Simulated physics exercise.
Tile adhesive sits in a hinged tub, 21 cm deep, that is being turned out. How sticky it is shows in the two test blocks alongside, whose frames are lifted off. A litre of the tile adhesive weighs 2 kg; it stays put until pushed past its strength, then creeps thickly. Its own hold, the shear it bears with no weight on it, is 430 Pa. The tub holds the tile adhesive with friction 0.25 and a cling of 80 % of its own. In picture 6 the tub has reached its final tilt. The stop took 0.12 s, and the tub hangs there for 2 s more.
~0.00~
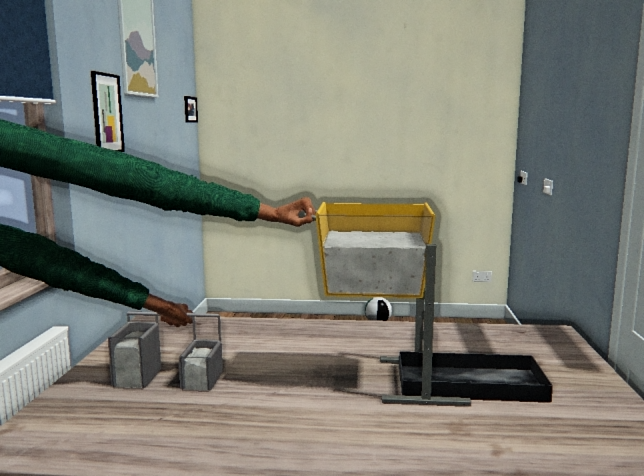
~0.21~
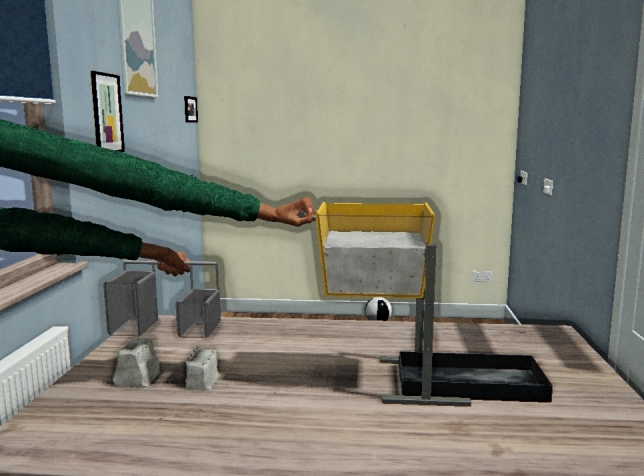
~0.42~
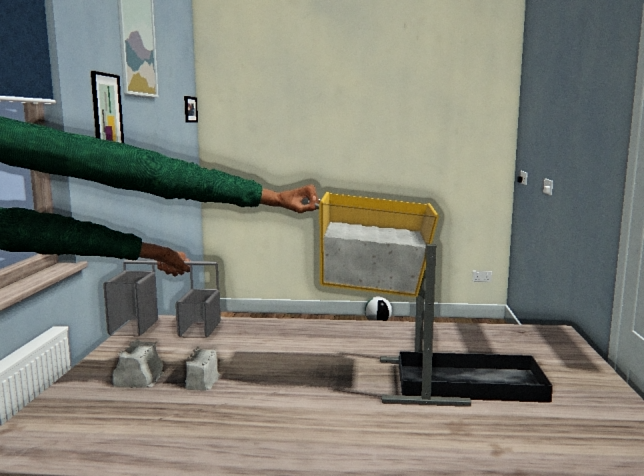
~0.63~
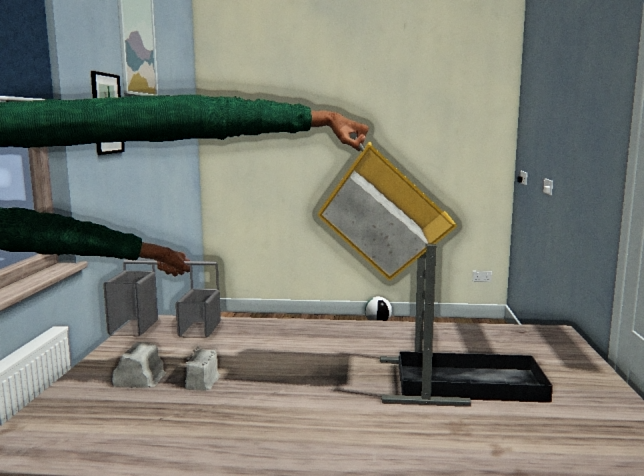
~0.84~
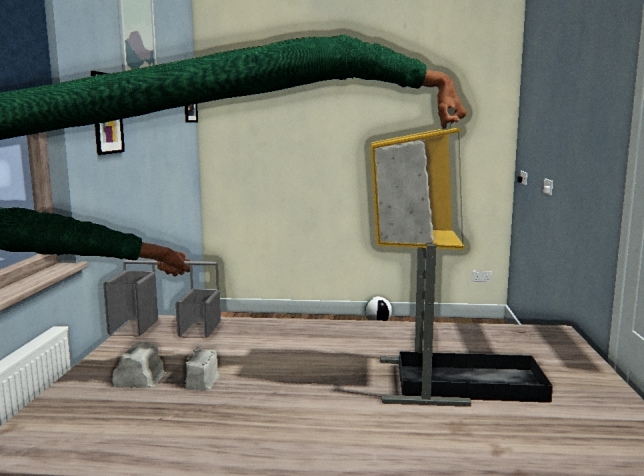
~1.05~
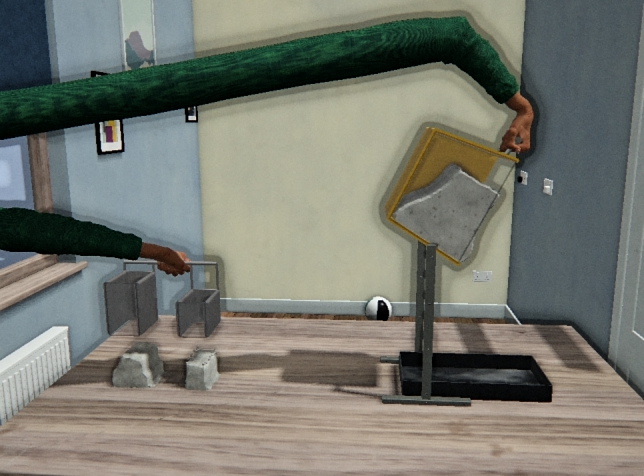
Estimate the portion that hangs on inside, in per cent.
It comes to some 0 %.
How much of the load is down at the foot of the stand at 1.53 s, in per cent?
About 100 %.
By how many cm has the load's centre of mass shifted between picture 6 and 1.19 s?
About 18 cm.
By 1.19 s, the tub is at 116 degrees and holds 25 %.
By 1.36 s, the tub is at 116 degrees and holds 0 %.
By 1.53 s, the tub is at 116 degrees and holds 0 %.
By 1.70 s, the tub is at 116 degrees and holds 0 %.
By 3.05 s, at the end, the tub is at 116 degrees and holds 0 %.
